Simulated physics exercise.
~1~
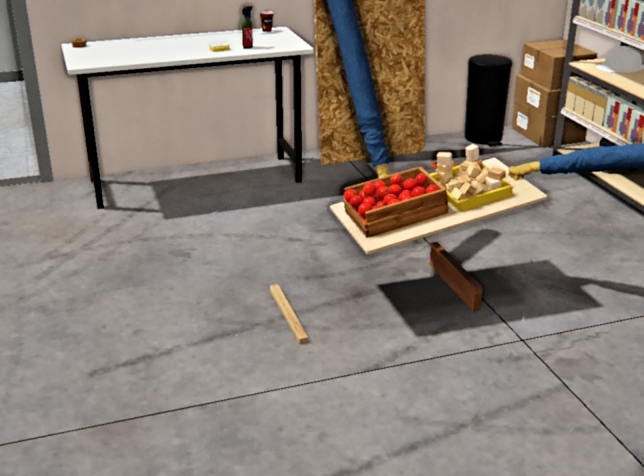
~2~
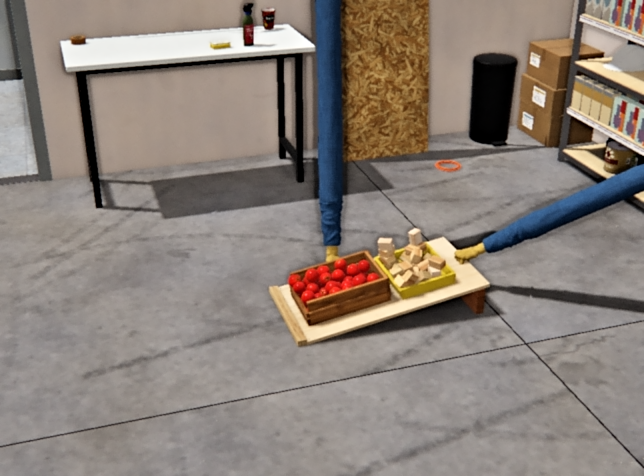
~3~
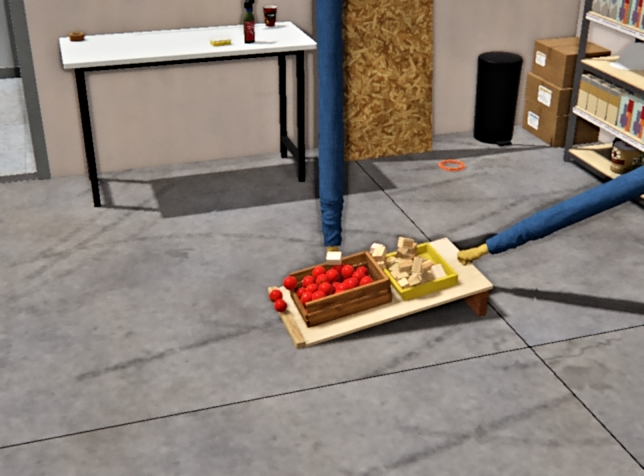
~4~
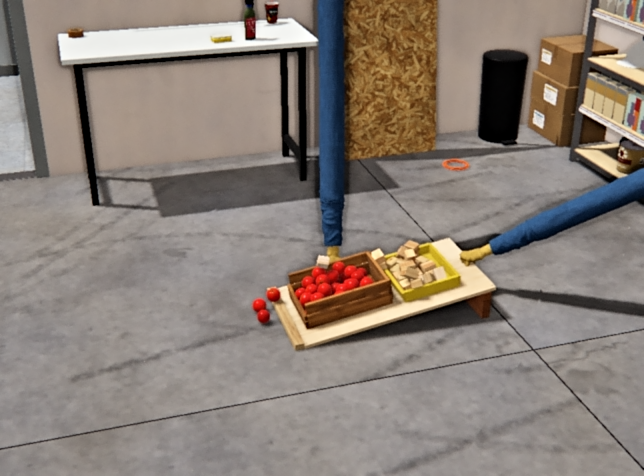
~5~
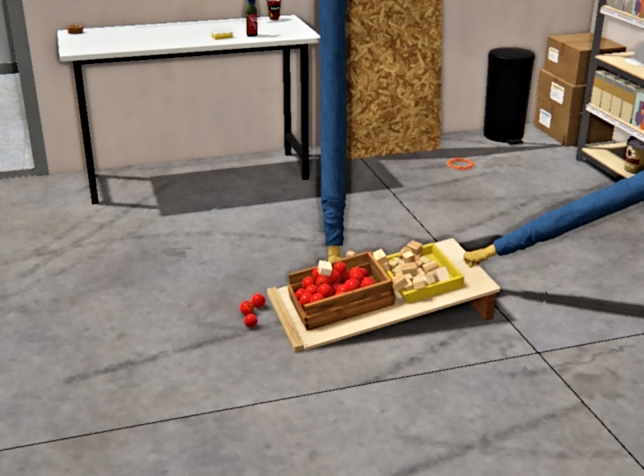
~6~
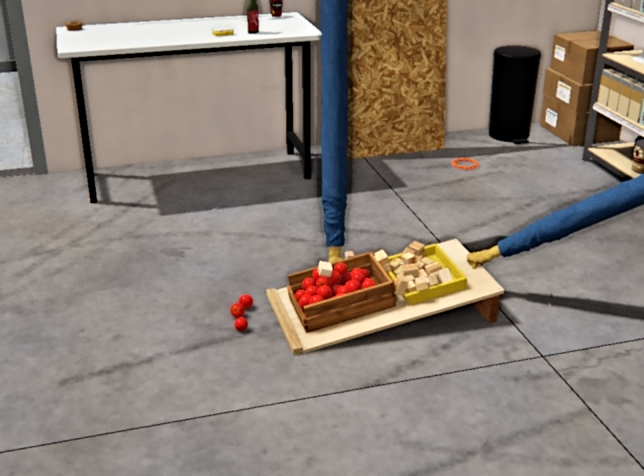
We see two blue-sleeved arms lower a tilted board carrying a wooden basket of tomatoes and a yellow basket of wood offcuts onto the floor against a batten, where three tomatoes spill out, roll left and end up on the concrete while both baskets stay on the board.
